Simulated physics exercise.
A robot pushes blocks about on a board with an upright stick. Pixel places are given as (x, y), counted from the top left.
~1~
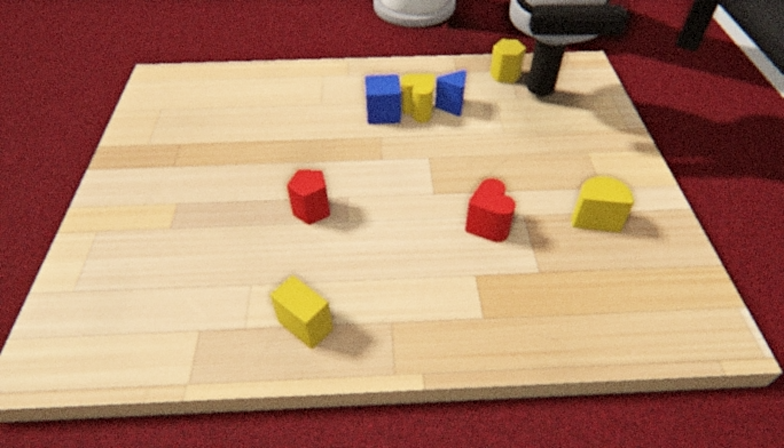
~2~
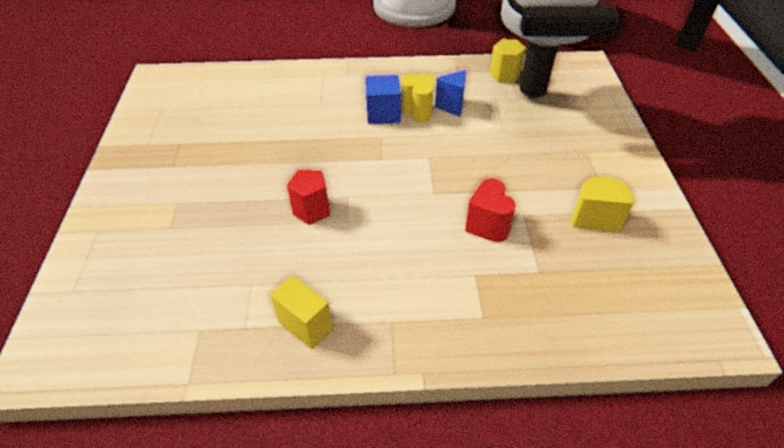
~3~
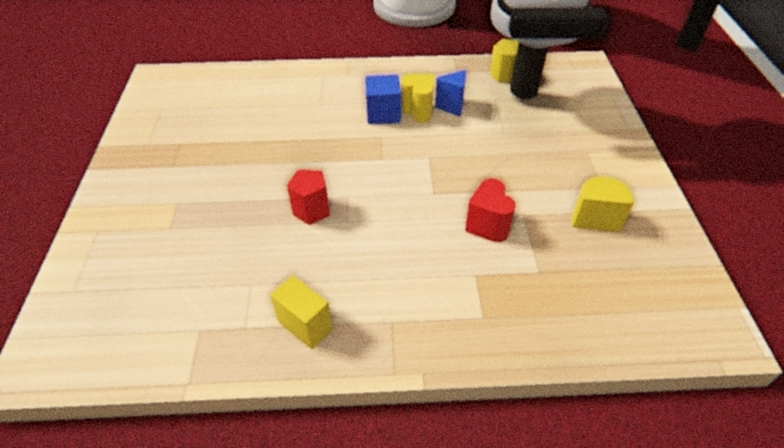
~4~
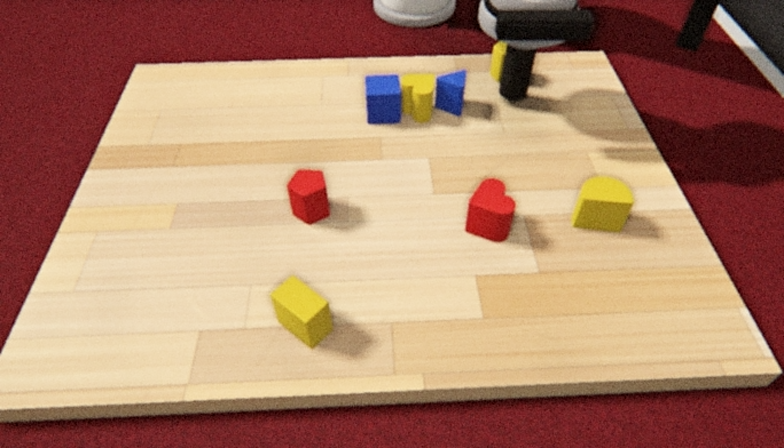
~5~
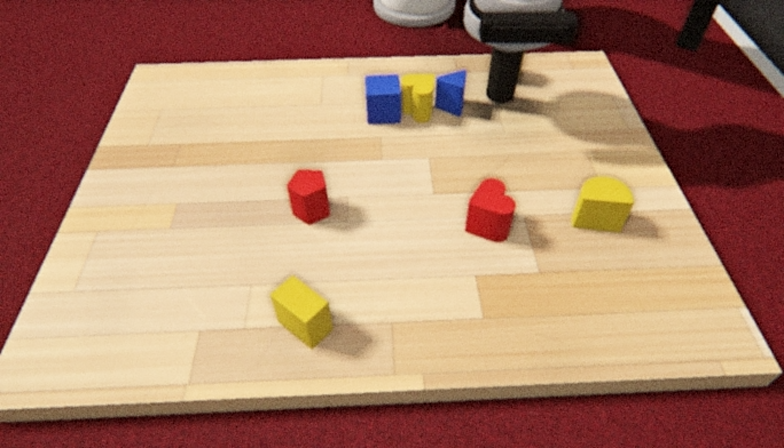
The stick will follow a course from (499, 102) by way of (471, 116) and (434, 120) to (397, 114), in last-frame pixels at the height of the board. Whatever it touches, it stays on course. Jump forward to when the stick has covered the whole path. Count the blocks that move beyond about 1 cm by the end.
Looking at the path, I think three or more of the blocks end up more than 1 cm away.
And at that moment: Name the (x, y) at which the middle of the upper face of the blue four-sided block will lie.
Near (359, 81).
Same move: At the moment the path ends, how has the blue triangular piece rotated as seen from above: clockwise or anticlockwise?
From overhead, the rotation is clockwise.
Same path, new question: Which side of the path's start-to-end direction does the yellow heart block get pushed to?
Toward the right.
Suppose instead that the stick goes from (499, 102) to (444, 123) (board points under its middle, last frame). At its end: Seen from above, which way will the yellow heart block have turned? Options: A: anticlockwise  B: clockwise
Choice A: Anticlockwise.
The first path, step by step. One third of the way, stick at (472, 109); blue triangular piece at (451, 78), turned 15° clockwise.
Two thirds of the way, stick at (434, 113); blue four-sided block at (379, 83); yellow heart block at (411, 78); blue triangular piece at (439, 74), turned 65° clockwise.
At the end, stick at (397, 107); blue four-sided block at (359, 81), turned 20° anticlockwise; yellow heart block at (394, 68), turned 80° clockwise; blue triangular piece at (438, 74), turned 75° clockwise; yellow six-sided block still.
